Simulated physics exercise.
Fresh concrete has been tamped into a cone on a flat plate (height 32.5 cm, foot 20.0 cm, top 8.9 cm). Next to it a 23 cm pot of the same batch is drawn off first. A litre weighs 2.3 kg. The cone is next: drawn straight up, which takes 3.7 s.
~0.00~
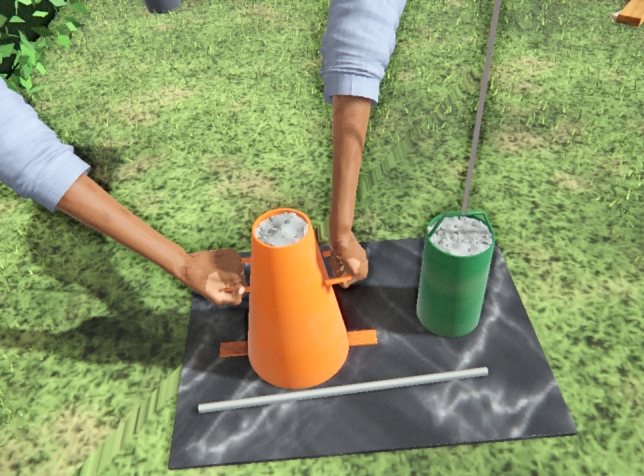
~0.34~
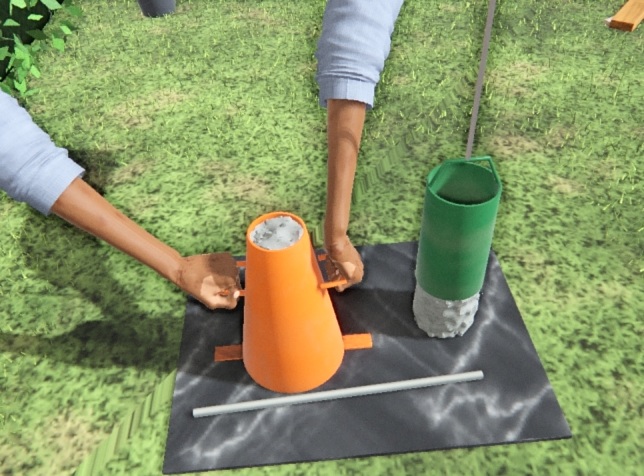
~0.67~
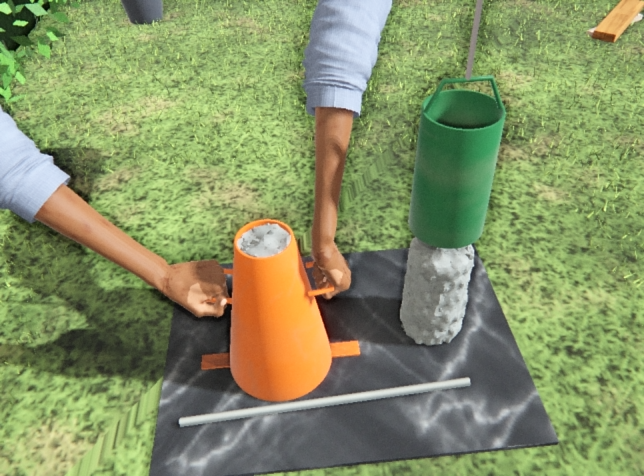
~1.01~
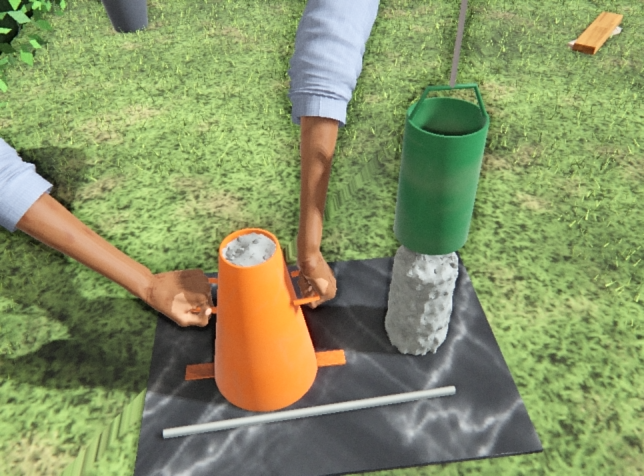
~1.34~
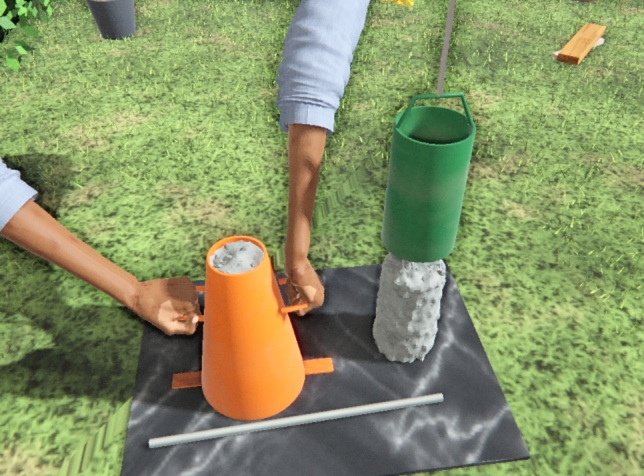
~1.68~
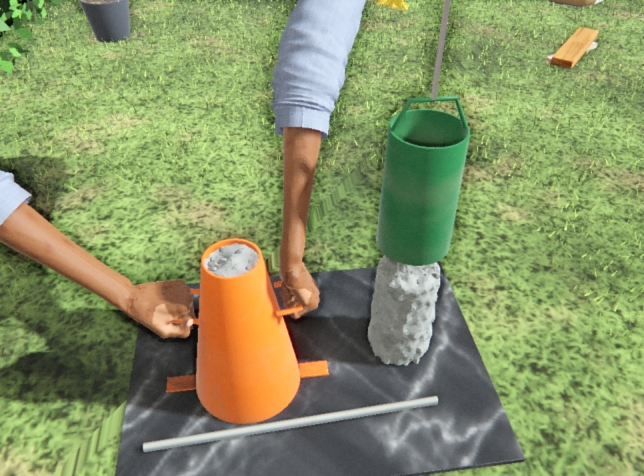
A green pot on the right rose off the dark plate, leaving a lumpy grey column of concrete standing beneath it, then hung above it while two hands gripped the filled orange cone, which stayed put.
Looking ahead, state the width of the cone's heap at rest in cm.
Close to 20 centimetres.
After 2.6 s, the cone is up 7.6 cm; the fresh concrete has come down 0.1 cm to 32 cm and is 20 cm wide.
After 3.5 s, the cone is up 20 cm; the fresh concrete has come down 0.1 cm to 32 cm and is 20 cm wide.
After 4.5 s, the cone is up 34 cm; the fresh concrete has come down 0.1 cm to 32 cm and is 20 cm wide.
After 5.6 s, the cone is clear; the fresh concrete has come down 0.1 cm to 32 cm and is 20 cm wide.
After 6.1 s, at rest, the cone is clear; the fresh concrete has come down 0.1 cm to 32 cm and is 20 cm wide.
